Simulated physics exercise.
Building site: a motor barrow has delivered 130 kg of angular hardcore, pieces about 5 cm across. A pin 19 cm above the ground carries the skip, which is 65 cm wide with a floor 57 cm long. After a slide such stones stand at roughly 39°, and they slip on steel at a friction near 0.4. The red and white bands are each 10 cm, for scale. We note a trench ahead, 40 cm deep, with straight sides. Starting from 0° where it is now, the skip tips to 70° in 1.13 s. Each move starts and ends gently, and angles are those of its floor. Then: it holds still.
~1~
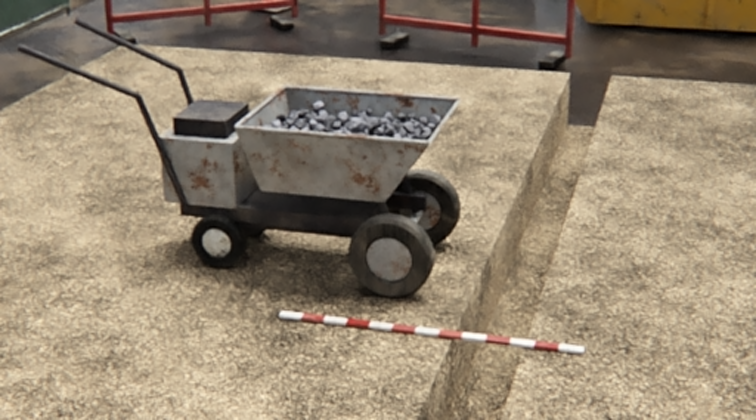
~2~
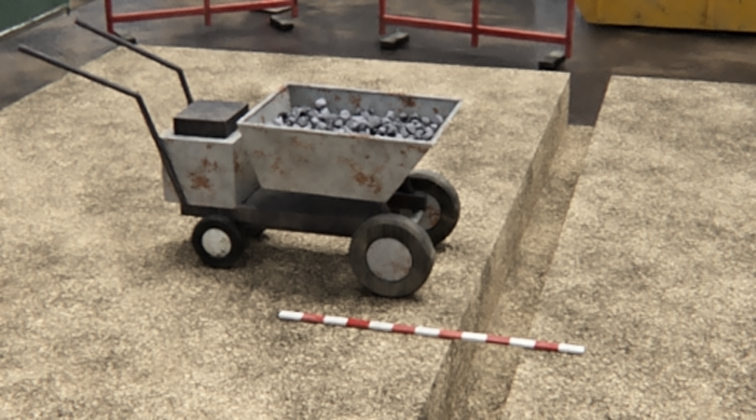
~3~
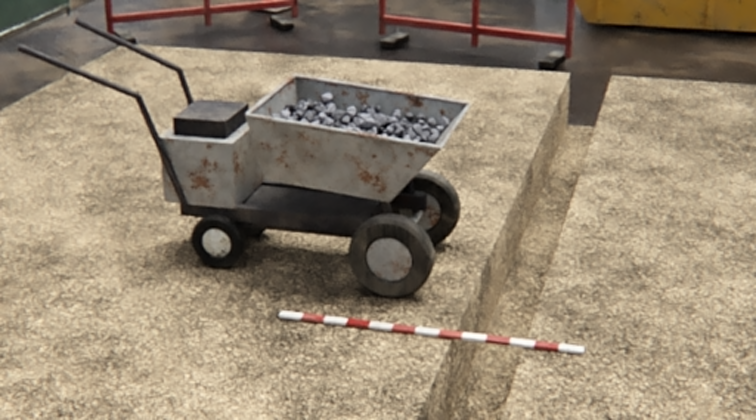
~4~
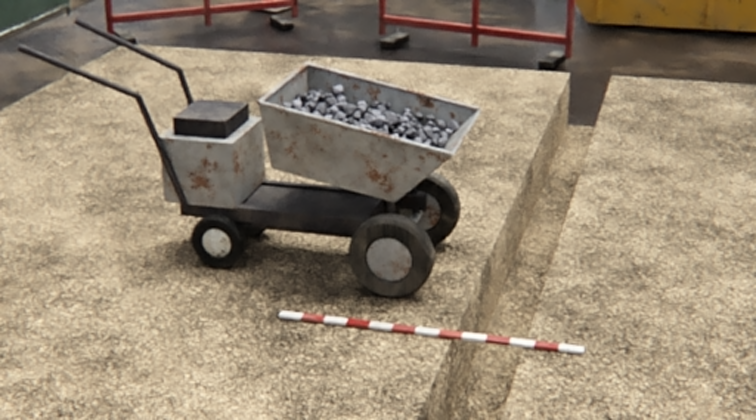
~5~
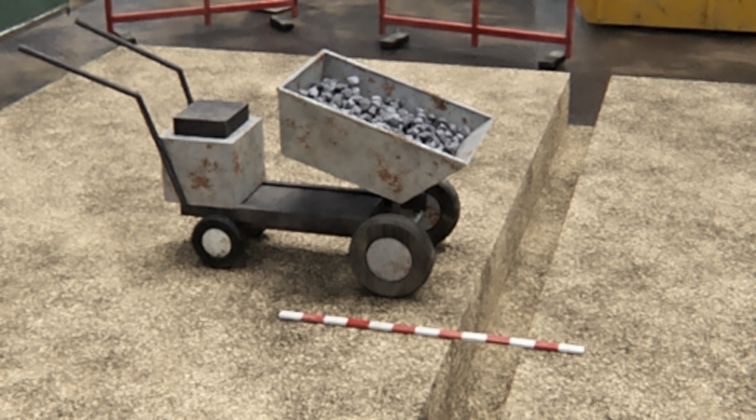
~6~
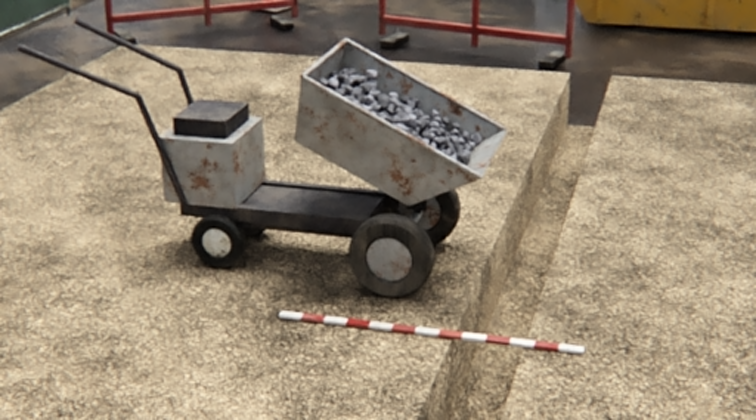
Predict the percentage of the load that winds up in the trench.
My prediction is about 32 per cent.
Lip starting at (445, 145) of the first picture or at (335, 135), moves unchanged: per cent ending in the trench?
The first start gives about 15 per cent, the second about 50.
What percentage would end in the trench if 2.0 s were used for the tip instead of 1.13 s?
It would come to roughly 35 per cent.
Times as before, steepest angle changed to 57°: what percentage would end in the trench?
Roughly 5%.
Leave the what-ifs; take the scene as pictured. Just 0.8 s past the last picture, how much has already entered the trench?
By that moment, roughly 0 per cent of the load.
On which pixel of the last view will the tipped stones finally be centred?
I'd put it close to (561, 284).
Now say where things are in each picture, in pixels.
Lip at (429, 143), floor tilted 0°, highest stones at (345, 122), in the first picture.
Lip at (432, 145), floor tilted 1°, highest stones at (326, 116), in the second picture.
Lip at (440, 148), floor tilted 5°, highest stones at (310, 108), in the third picture.
Lip at (452, 155), floor tilted 11°, highest stones at (318, 98), in the fourth picture.
Lip at (466, 164), floor tilted 18°, highest stones at (327, 88), in the fifth picture.
The skip is at 26°, its lip at (481, 177); the top of the load is at (343, 79), in the sixth picture.
Then, 0.4 s after the last picture the floor is at 59°, 100 % in the skip; the foremost stones are at (510, 215).
Then, 0.8 s after the last picture the floor is at 70°, 84 % in the skip, 2 % in the trench, 14 % past the trench; the foremost stones are at (599, 301).
Then, 1.1 s after the last picture the floor is at 70°, 54 % in the skip, 5 % in the trench, 42 % past the trench; the foremost stones are at (693, 301).
Then, 3.1 s after the last picture the floor is at 70°, 26 % in the skip, 32 % in the trench, 42 % past the trench; the foremost stones are at (726, 304).
